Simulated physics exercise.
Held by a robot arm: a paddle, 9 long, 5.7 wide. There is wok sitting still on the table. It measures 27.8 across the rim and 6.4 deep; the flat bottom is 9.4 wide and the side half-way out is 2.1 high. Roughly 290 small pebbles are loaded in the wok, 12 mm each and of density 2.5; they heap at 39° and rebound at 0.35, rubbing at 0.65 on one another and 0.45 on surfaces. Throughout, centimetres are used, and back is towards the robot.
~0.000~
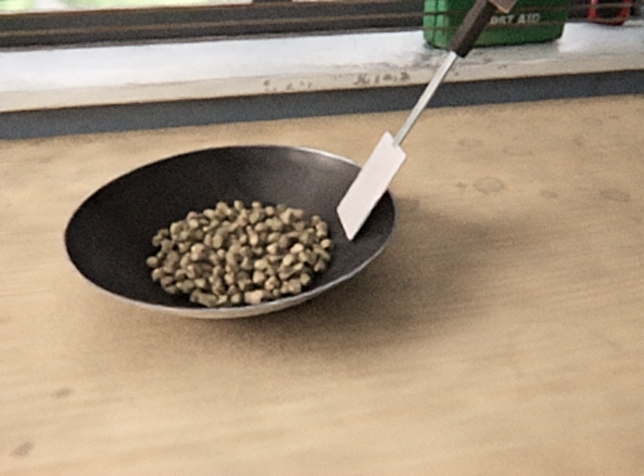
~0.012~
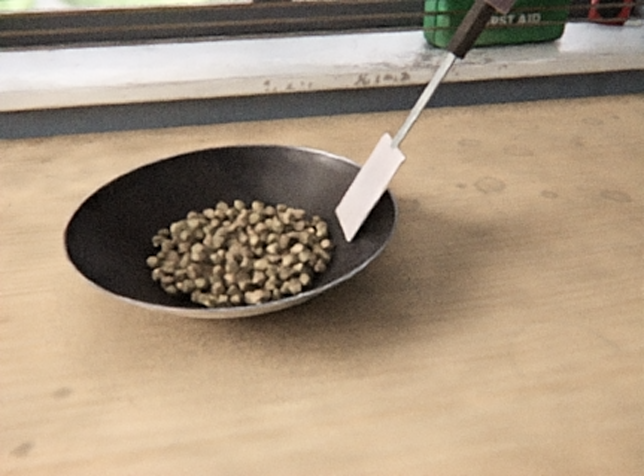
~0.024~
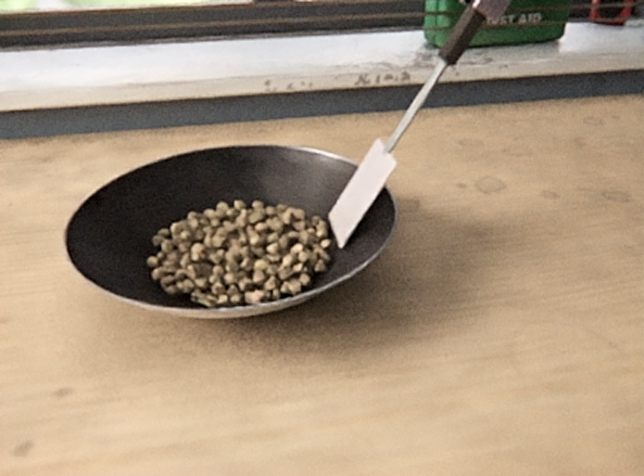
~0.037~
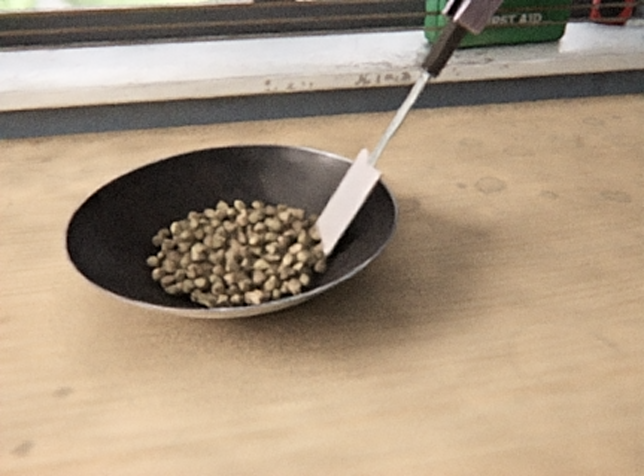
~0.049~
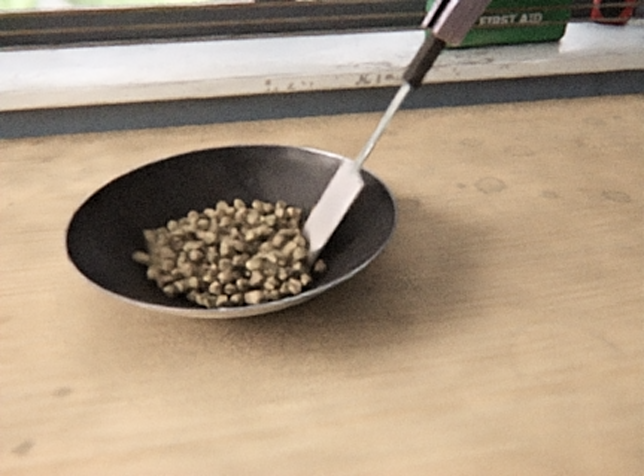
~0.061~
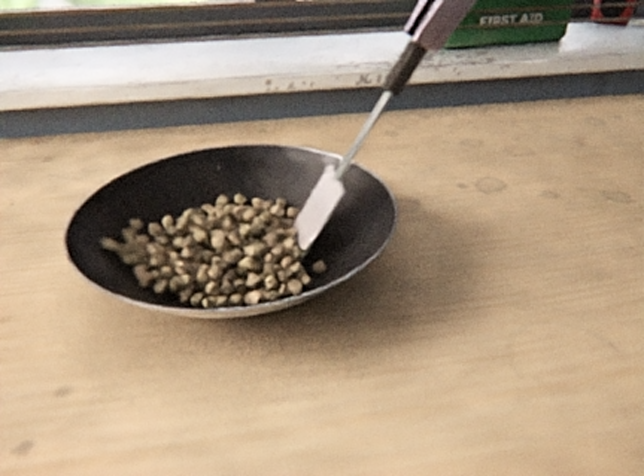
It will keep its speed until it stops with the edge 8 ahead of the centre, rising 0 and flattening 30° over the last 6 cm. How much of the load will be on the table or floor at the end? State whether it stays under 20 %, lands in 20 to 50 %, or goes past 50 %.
It lands in 20 to 50 %.
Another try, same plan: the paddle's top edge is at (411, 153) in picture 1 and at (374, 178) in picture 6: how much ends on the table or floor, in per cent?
About 10 per cent.
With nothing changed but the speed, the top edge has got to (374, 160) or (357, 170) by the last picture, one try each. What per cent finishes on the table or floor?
Estimates: Near 10 %, near 15 %.
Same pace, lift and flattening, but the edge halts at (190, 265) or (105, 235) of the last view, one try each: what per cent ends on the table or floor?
10 % and 45 %.
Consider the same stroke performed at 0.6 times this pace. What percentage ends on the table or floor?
Estimate: Approx. 10 %.
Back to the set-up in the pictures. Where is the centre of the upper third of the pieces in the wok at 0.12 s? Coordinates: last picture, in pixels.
Centre: Approx. (136, 235) in the last view.
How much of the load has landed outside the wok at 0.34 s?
It is near 20 percent.
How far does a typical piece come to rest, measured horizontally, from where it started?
The answer is about 7 cm.
After 0.09 s, sloping 59°, highest piece 9 above the table; 284 in the wok, 2 on the blade or in flight.
After 0.12 s, sloping 51°, highest piece 13 above the table; 274 in the wok, 12 on the blade or in flight.
After 0.34 s, sloping 29°, highest piece 13 above the table; 211 in the wok, 51 on the table or floor, 24 on the blade or in flight.
After 1.39 s, sloping 29°, highest piece 7 above the table; 211 in the wok, 75 on the table or floor.
In the end, 211 in the wok, 75 on the table or floor. That is 26 % on the table or floor.
